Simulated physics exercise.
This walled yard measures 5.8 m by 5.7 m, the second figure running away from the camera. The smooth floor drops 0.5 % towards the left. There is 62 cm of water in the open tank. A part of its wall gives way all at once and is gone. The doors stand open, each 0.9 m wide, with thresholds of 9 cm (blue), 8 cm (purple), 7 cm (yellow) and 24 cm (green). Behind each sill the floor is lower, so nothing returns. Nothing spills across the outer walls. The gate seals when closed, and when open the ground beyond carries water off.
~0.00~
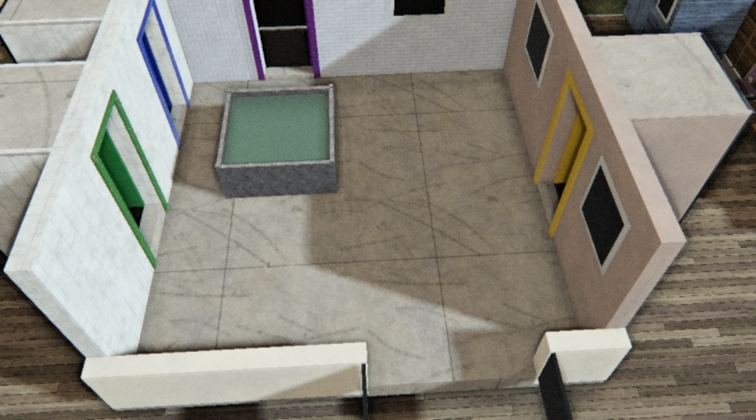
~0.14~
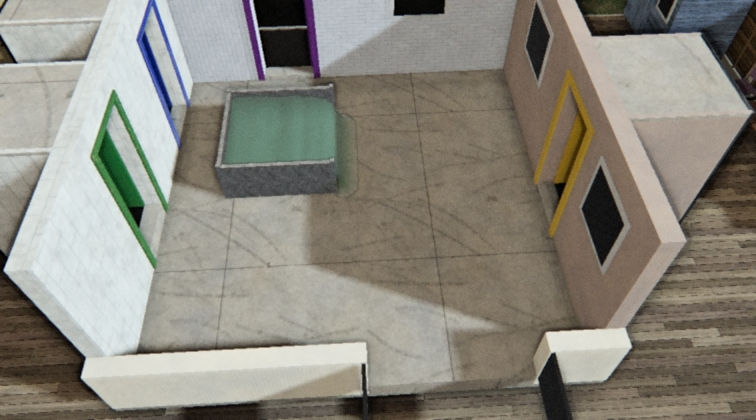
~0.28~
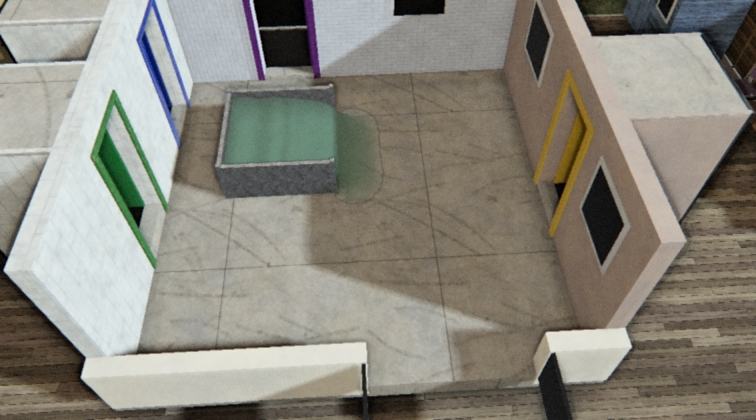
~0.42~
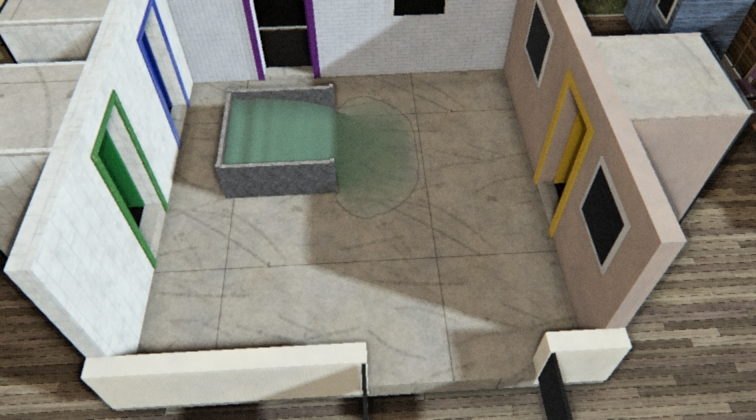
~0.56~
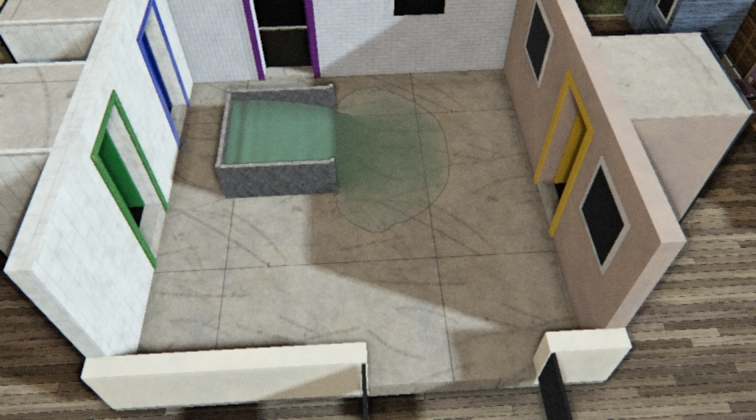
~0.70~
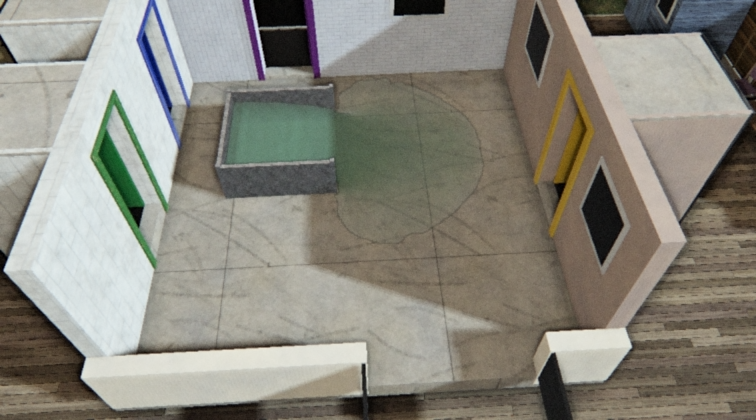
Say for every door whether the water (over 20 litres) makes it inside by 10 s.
Door by door: At the blue door it stays under the limit; at the purple door it keeps below the limit; at the yellow door it goes over the limit; at the green door it stays under the limit.
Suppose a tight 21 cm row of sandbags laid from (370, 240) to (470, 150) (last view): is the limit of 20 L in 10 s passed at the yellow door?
Against that limit: Yellow below.
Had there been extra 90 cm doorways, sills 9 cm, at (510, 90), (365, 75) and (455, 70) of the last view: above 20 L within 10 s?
In that order: Over, under, over.
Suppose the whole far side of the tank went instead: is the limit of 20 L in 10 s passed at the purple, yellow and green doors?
Against that limit: Purple above, yellow under, green under.
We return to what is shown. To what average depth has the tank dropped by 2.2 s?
About 16 cm.
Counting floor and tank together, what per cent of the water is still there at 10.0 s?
About 72 per cent.
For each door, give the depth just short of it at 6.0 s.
Depths in cm: Blue 9, purple 5, yellow 6, green 0.
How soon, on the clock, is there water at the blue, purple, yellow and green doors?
Arrival: Blue 5.5 s, purple 4.0 s, yellow 1.2 s, green 7.5 s.
After 1.4 s water covers 40 % of the floor and is deepest (26 cm) near (518, 150); blue door not reached, purple door not reached, yellow door 13 cm at the sill, 2 L in, green door not reached.
After 2.2 s water covers 40 % of the floor and is deepest (36 cm) near (496, 73); blue door not reached, purple door not reached, yellow door 20 cm at the sill, 41 L in, green door not reached.
After 3.5 s water covers 45 % of the floor and is deepest (22 cm) near (575, 355); blue door not reached, purple door not reached, yellow door 12 cm at the sill, 88 L in, green door not reached.
After 6.0 s water covers 75 % of the floor and is deepest (14 cm) near (189, 106); blue door 9 cm at the sill, 0 L in, purple door 5 cm at the sill, 0 L in, yellow door 6 cm at the sill, 102 L in, green door not reached.
After 10.0 s water covers 90 % of the floor and is deepest (8 cm) near (161, 239); blue door 5 cm at the sill, 4 L in, purple door 4 cm at the sill, 0 L in, yellow door 3 cm at the sill, 102 L in, green door 8 cm at the sill, 0 L in.
